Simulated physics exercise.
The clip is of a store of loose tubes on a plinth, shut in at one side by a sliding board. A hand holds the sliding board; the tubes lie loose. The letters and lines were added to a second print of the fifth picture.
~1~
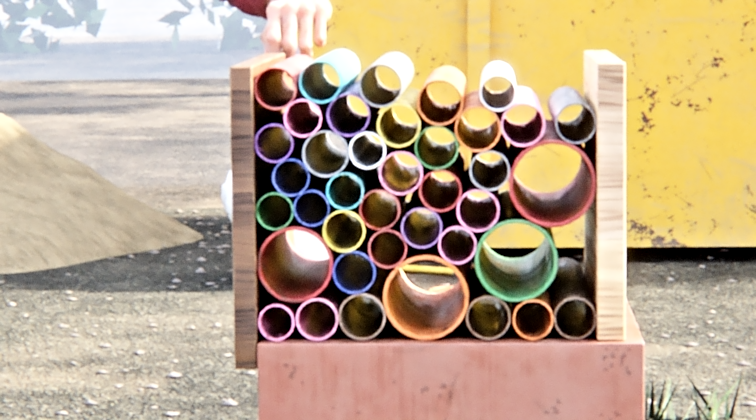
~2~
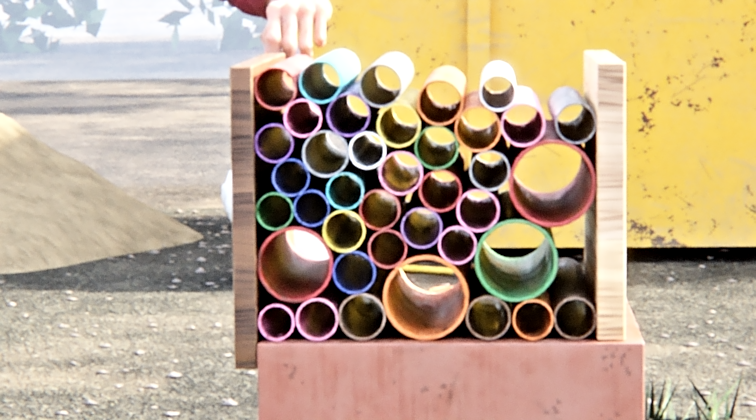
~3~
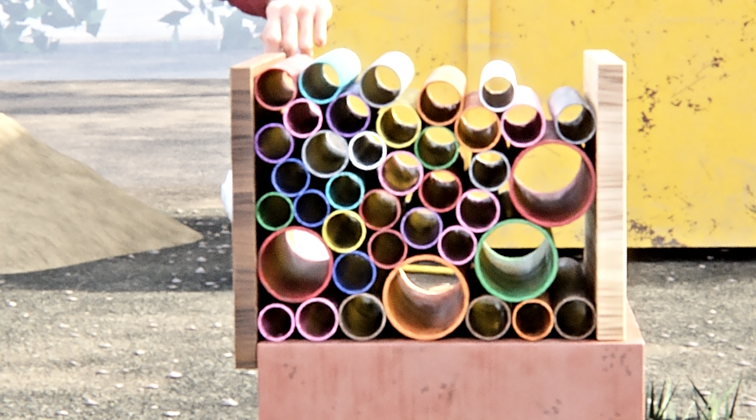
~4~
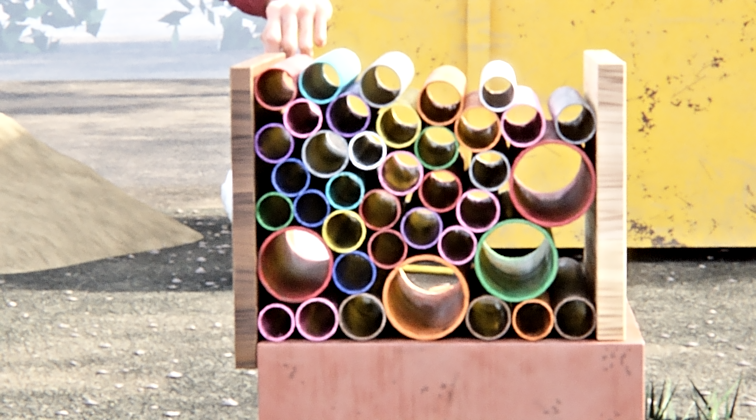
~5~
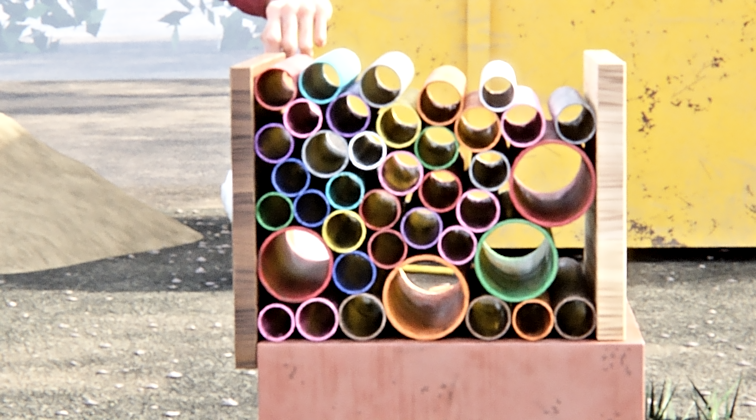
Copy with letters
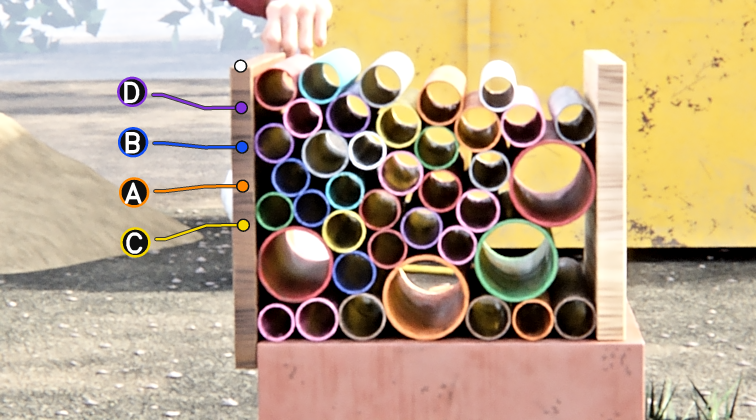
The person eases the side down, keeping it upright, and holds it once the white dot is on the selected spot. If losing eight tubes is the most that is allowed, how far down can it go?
Stop at C.
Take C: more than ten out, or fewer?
It loses fewer than ten.
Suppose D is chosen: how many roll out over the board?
It comes to none.
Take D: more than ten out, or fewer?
At D, fewer than ten.
On the marked copy, A at (243, 186); B at (242, 147); C at (244, 225); D at (242, 107); the white dot at (241, 66).
Taking C. A third of the way, top of the board (254, 141).
Two thirds of the way, top of the board (256, 223).
When it is over, top of the board (256, 224), six out over the board.
As for the rest, A about four out over the board; B one out over the board; D none out over the board.
